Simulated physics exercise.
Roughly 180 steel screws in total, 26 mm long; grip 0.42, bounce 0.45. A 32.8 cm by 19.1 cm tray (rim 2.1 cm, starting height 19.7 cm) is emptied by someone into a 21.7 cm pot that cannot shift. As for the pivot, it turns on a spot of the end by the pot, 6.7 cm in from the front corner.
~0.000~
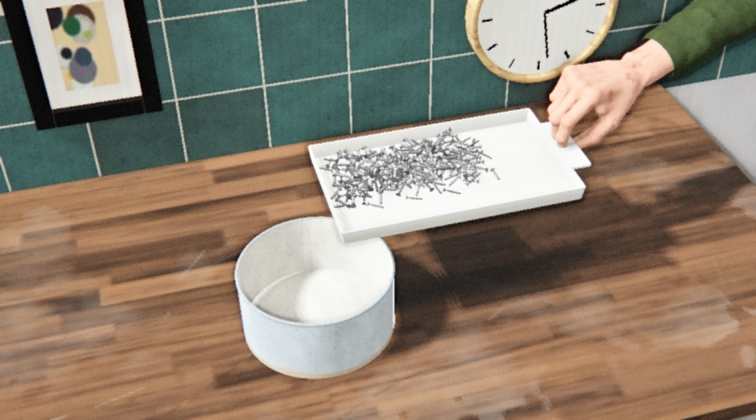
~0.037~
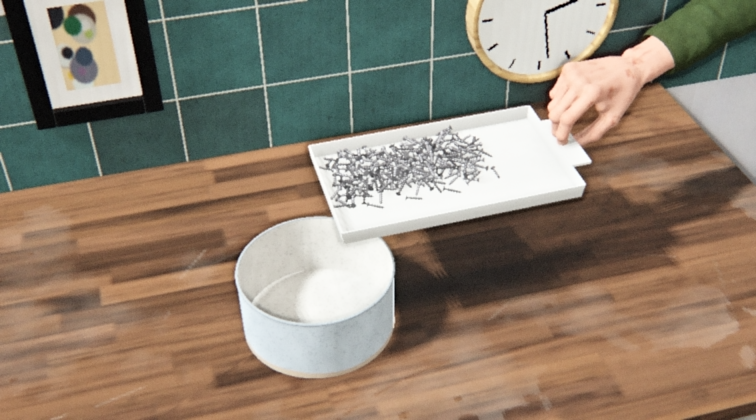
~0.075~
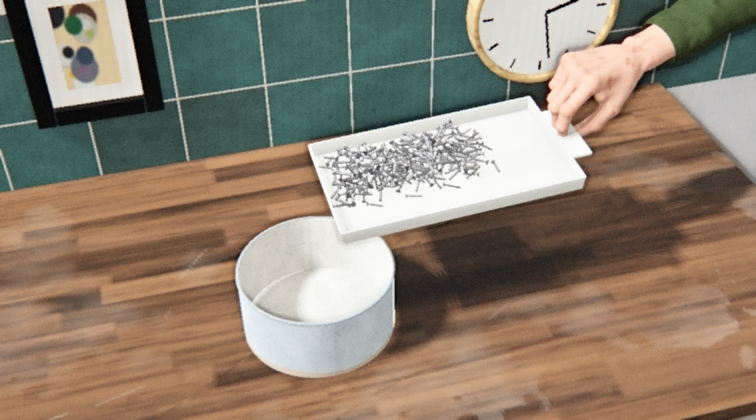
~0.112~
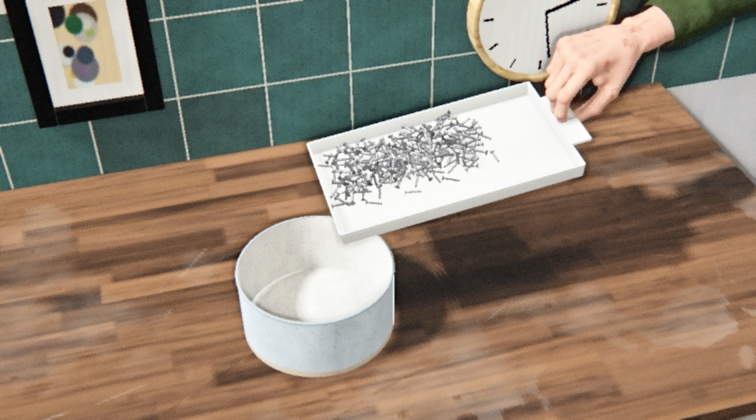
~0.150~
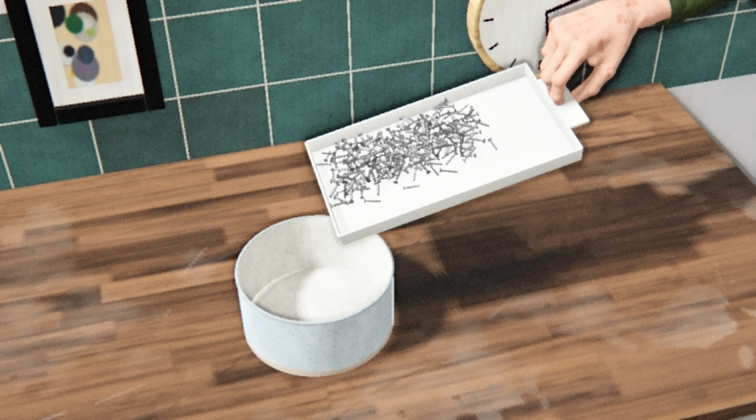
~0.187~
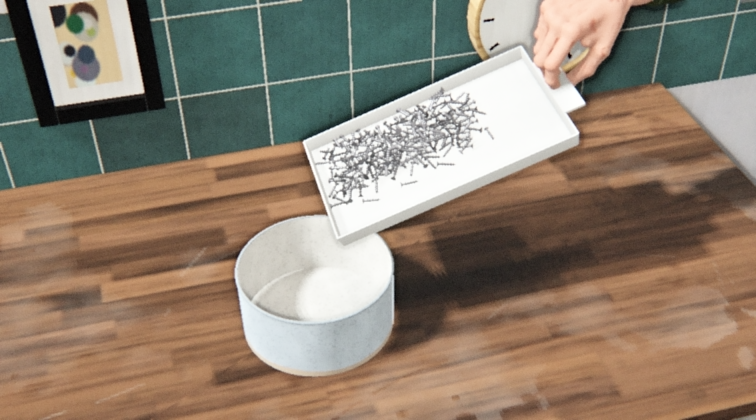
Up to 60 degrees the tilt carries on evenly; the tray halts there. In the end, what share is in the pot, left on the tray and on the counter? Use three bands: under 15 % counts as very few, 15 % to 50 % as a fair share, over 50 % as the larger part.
Pot: The larger part; tray: A fair share; counter: Very few.
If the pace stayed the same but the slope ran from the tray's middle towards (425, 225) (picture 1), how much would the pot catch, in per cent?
Near 30 percent, give or take.
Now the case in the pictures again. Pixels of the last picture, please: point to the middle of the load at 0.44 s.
Near pixel (347, 154).
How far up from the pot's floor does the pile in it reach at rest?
Roughly 2.0 centimetres.
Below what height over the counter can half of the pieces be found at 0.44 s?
About 26 cm.
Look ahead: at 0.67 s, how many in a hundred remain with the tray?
Roughly 60 per cent.
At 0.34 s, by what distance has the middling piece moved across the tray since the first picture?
By then it sits near 1 cm from where it began.
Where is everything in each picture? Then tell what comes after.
The first picture shows tray tilt 0 degrees, front corners at (344, 231) and (582, 186); middle of the pieces at (408, 164); pot at (315, 267).
The second picture shows tray tilt 1 degrees, front corners at (343, 231) and (582, 184); middle of the pieces at (408, 163).
The third picture shows tray tilt 4 degrees, front corners at (343, 232) and (583, 176), lowest corner left front; middle of the pieces at (408, 160).
The fourth picture shows tray tilt 8 degrees, front corners at (342, 233) and (582, 163), lowest corner left front; middle of the pieces at (407, 154).
The fifth picture shows tray tilt 14 degrees, front corners at (340, 234) and (580, 147), lowest corner left front; middle of the pieces at (404, 147).
The sixth picture shows tray tilt 19 degrees, front corners at (339, 236) and (576, 133), lowest corner left front; middle of the pieces at (401, 141); pot at (315, 266). Its pace works out near 150 degrees a second.
Then, at 0.34 s, tilt 42 degrees; the tray holds 100 %, the pot 0 %.
Then, at 0.44 s, tilt 56 degrees; the tray holds 100 %, the pot 0 %.
Then, at 0.67 s, tilt 60 degrees; the tray holds 60 %, the pot 5 %.
By 1.7 s all is still; pot 60 %, tray 35 %, counter 0 %.
